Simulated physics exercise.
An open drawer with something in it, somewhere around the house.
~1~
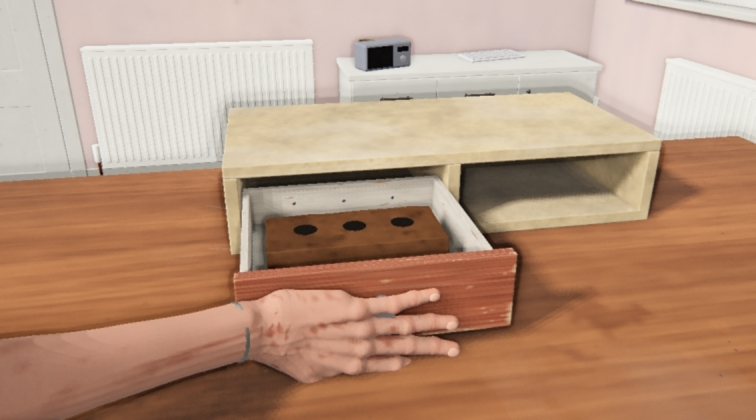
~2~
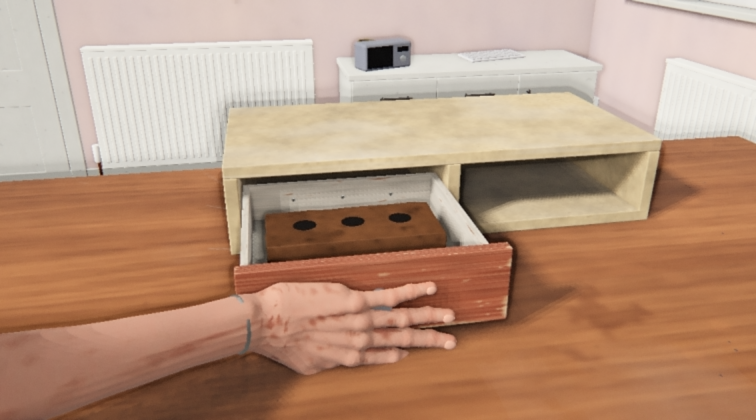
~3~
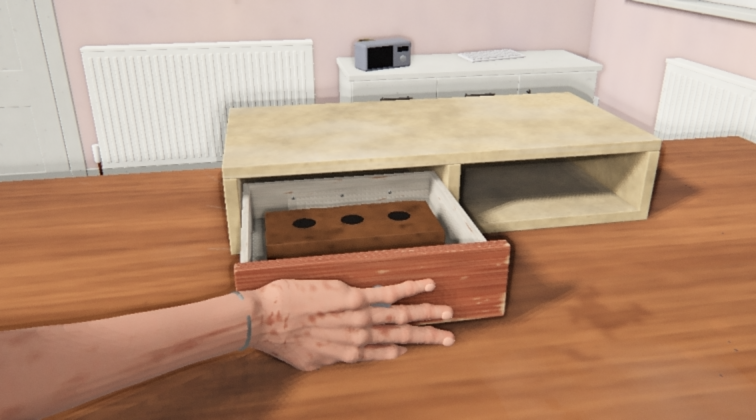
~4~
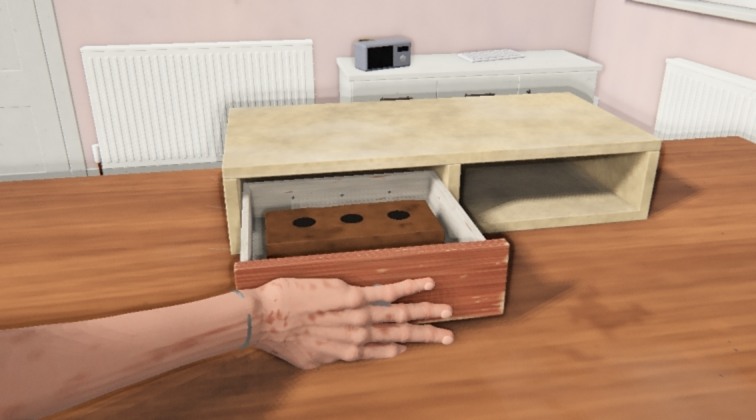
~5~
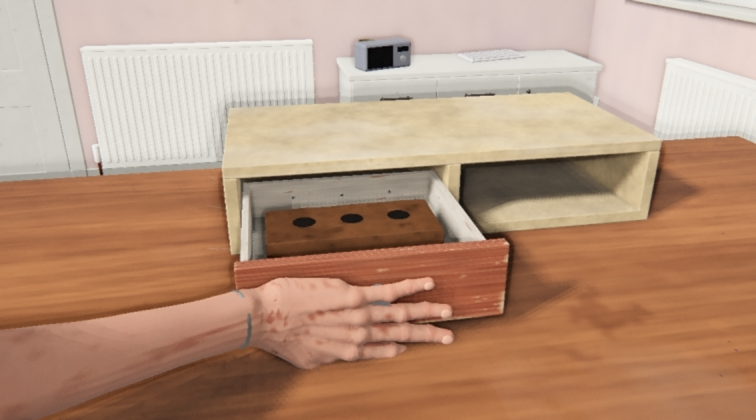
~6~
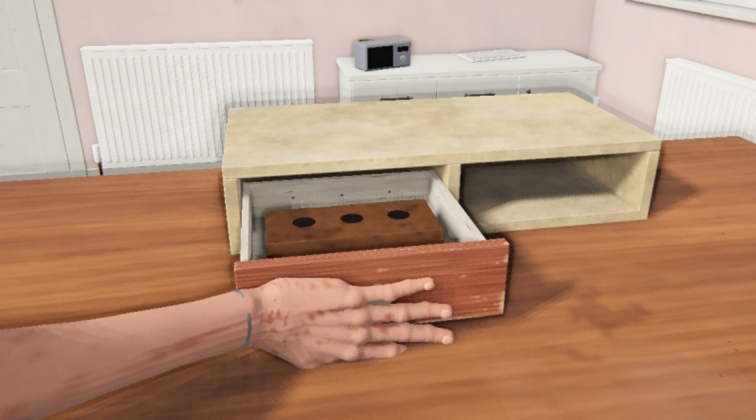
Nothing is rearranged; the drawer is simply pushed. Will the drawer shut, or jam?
Result: Drawer fully in.
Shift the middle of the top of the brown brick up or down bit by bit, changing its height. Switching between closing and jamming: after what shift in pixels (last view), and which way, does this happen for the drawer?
28 pixels up, roughly.
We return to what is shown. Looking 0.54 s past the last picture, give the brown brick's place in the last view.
(343, 205), roughly.
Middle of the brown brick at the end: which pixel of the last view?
I'd say it stops near (331, 169).
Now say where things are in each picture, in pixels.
Drawer (360, 243) wide open; brown brick (355, 241), in the first frame.
Drawer (358, 239) wide open; chest (427, 161), in the second frame.
Drawer (357, 237) wide open; brown brick (352, 235), in the third frame.
Drawer (357, 235) wide open; chest (427, 161), in the fourth frame.
Drawer (357, 235) wide open; brown brick (352, 234), in the fifth frame.
Drawer (357, 235) wide open; chest (427, 161), in the sixth frame.
Then, 0.54 s on from there, drawer about half in.
In the end, the drawer closes.
